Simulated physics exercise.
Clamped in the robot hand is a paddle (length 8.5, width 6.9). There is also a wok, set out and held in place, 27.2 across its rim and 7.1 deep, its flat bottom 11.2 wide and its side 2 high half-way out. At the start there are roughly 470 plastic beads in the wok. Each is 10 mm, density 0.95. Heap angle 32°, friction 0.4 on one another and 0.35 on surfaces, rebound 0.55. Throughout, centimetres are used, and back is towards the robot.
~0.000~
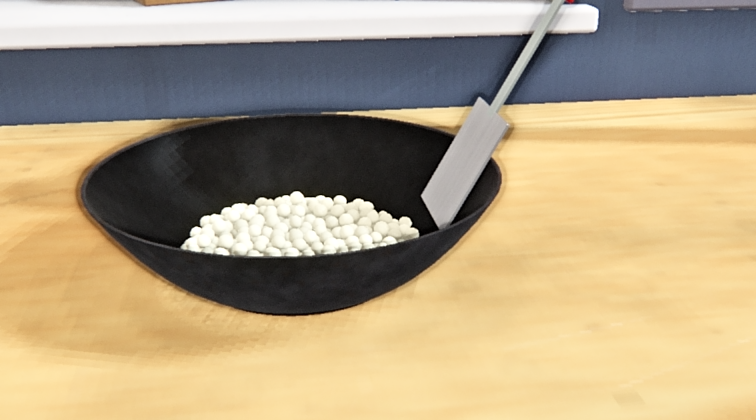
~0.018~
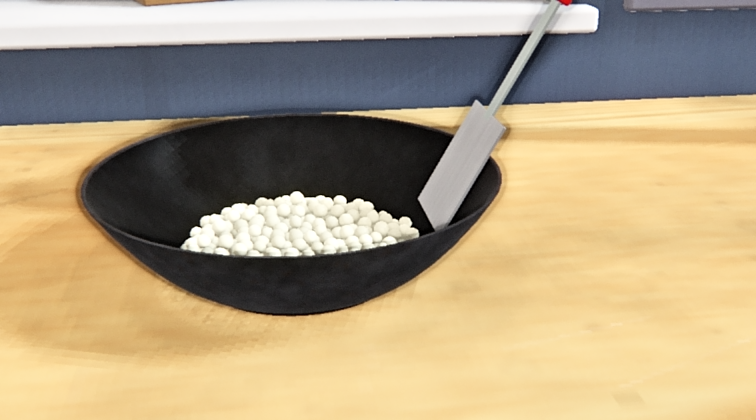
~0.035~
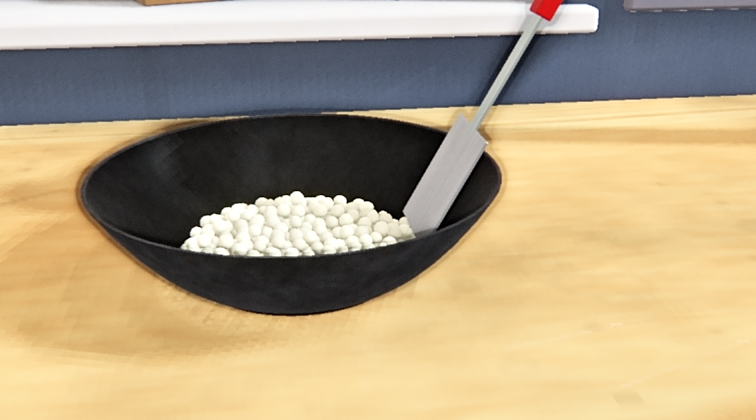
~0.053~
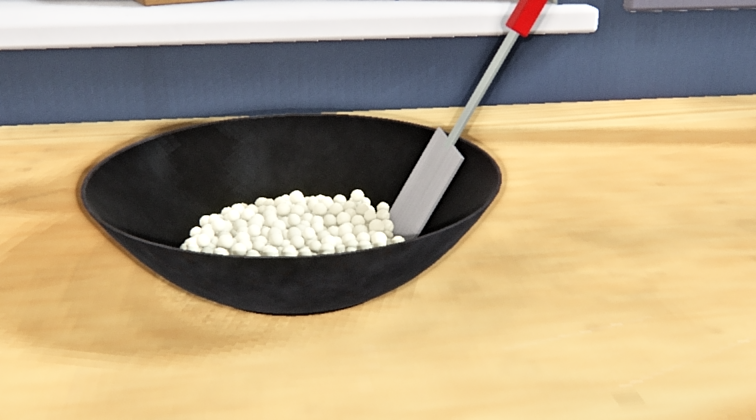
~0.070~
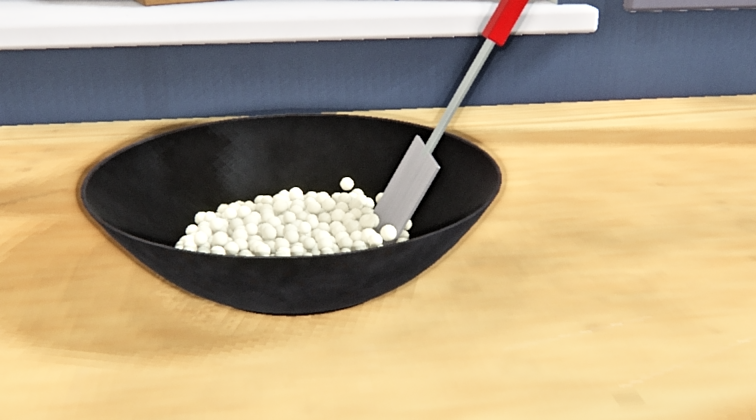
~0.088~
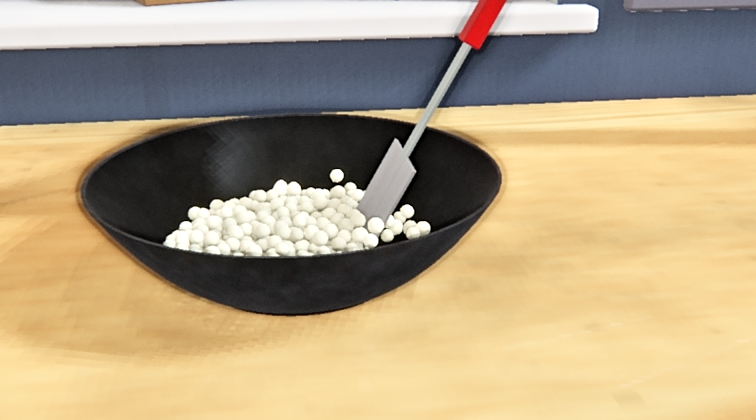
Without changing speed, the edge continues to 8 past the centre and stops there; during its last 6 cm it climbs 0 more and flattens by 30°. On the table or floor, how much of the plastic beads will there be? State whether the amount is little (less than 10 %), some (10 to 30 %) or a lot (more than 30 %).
The amount is little, less than 10 %.
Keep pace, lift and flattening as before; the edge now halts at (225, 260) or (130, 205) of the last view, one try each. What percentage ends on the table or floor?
Close to 0 and close to 30 per cent, respectively.
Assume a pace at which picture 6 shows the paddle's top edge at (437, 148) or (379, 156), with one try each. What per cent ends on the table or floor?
That comes to some 0 and some 10 percent, in that order.
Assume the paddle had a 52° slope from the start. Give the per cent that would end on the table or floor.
About 0 per cent.
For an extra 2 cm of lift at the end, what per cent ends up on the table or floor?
About 10 %.
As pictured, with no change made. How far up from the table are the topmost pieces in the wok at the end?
About 7.0 cm above the table.
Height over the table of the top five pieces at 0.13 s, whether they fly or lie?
Around 6 cm above the table.
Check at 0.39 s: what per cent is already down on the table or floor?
Around 0 %.
After 0.13 s, sloping 61°, highest piece 7 above the table; 467 in the wok.
After 0.17 s, sloping 50°, highest piece 8 above the table; 467 in the wok.
After 0.39 s, sloping 31°, highest piece 8 above the table; 458 in the wok, 6 on the table or floor, 3 on the blade or in flight.
After 1.44 s, sloping 31°, highest piece 8 above the table; 458 in the wok, 9 on the table or floor.
At rest, 458 in the wok, 9 on the table or floor. That is 2 % on the table or floor.
